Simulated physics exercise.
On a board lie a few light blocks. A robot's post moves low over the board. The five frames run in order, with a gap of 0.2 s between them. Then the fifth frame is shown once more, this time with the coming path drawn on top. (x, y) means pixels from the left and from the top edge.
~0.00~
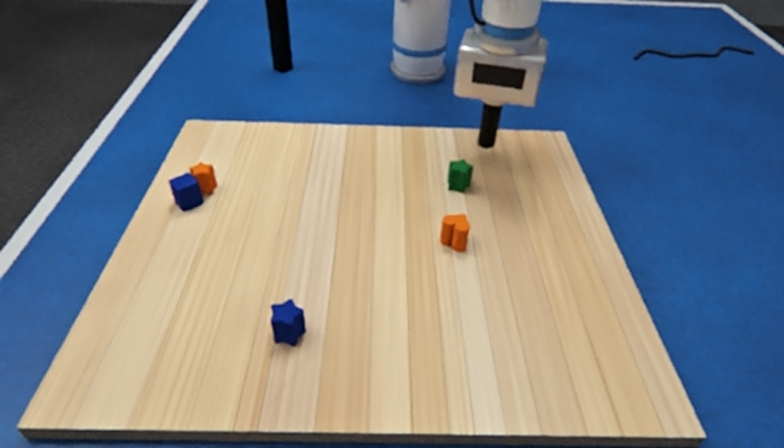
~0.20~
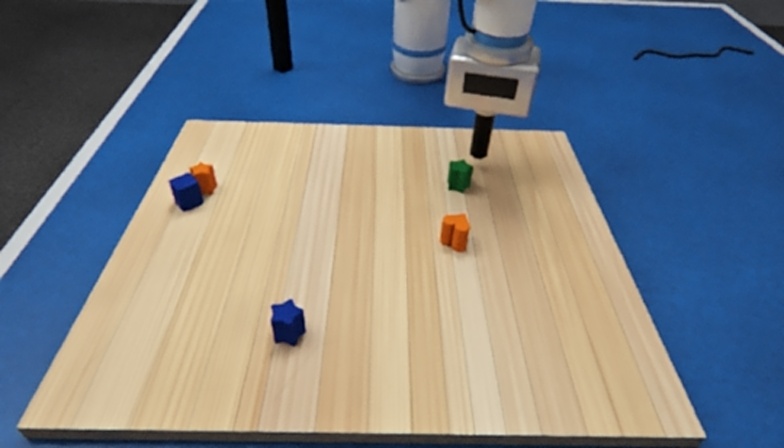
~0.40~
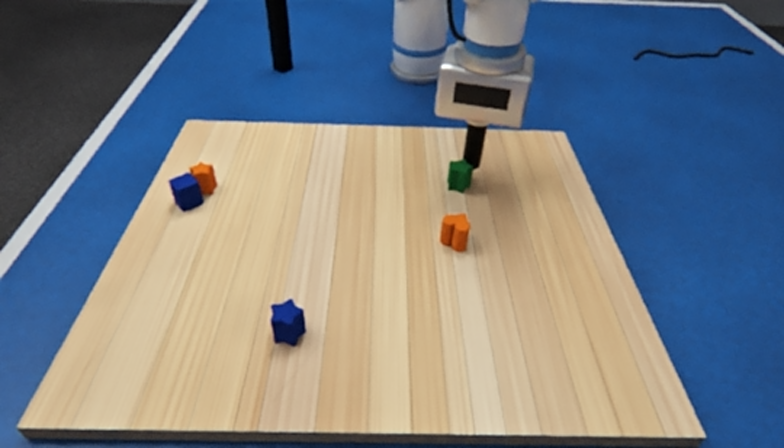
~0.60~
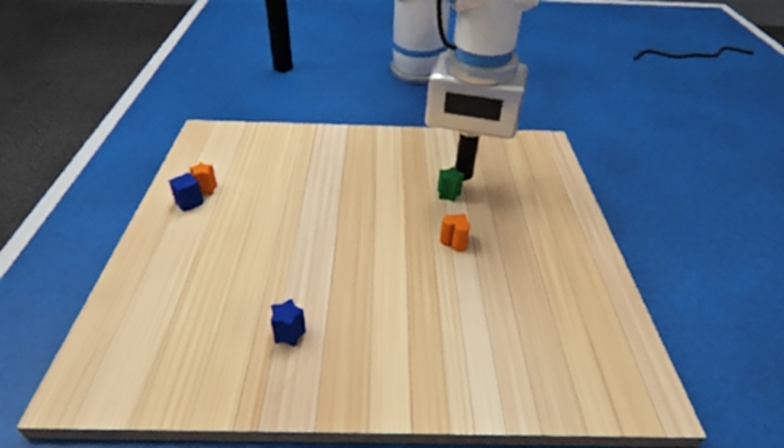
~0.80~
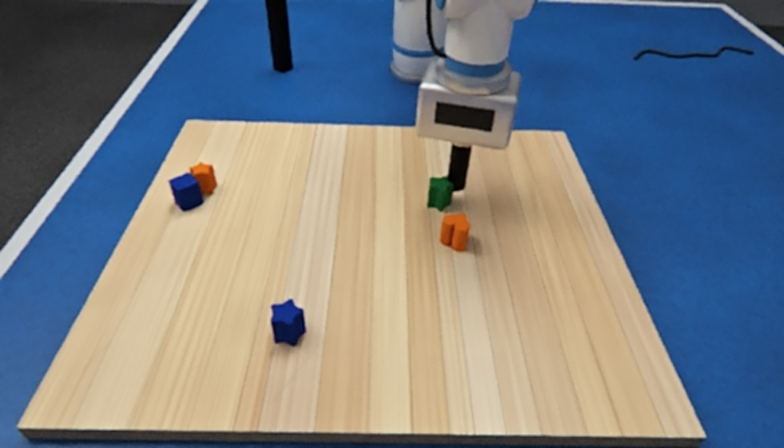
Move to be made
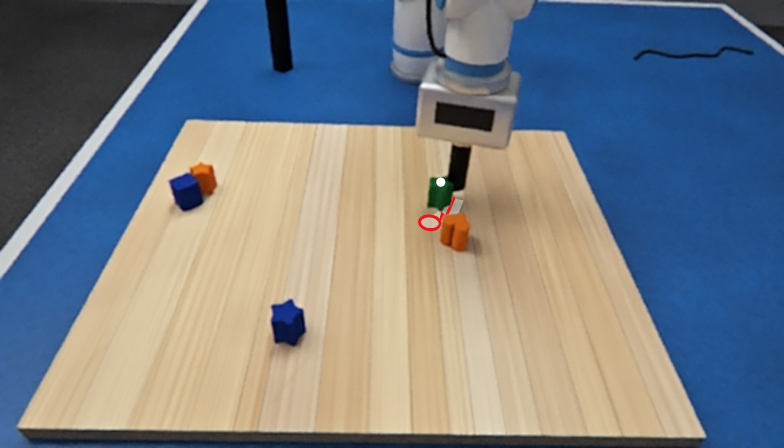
Robot arm lowering its black post toward a green block and pushing it down and left, beside an orange heart.
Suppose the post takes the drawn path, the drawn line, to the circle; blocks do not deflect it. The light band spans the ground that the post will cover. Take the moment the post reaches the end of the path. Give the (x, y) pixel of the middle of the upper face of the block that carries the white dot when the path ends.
The answer is (420, 190).
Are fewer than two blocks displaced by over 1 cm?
Going by the path, yes.
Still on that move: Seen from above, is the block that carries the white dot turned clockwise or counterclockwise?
It turns clockwise.
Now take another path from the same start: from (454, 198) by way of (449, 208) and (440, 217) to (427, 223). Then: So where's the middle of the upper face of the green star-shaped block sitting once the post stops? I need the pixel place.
By then it is at (416, 191).
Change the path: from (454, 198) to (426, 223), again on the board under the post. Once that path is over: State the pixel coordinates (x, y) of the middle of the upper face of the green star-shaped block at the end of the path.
The top centre is at (408, 197).
Drawn move, from (454, 198) through (450, 208) and (444, 218) to (430, 223); the dot is on the green star-shaped block.
On the path given first. Halfway along, post (449, 202); green star-shaped block (431, 189), turned 40° clockwise.
At the end, post (431, 211); green star-shaped block (420, 190), turned 85° clockwise; orange heart still.
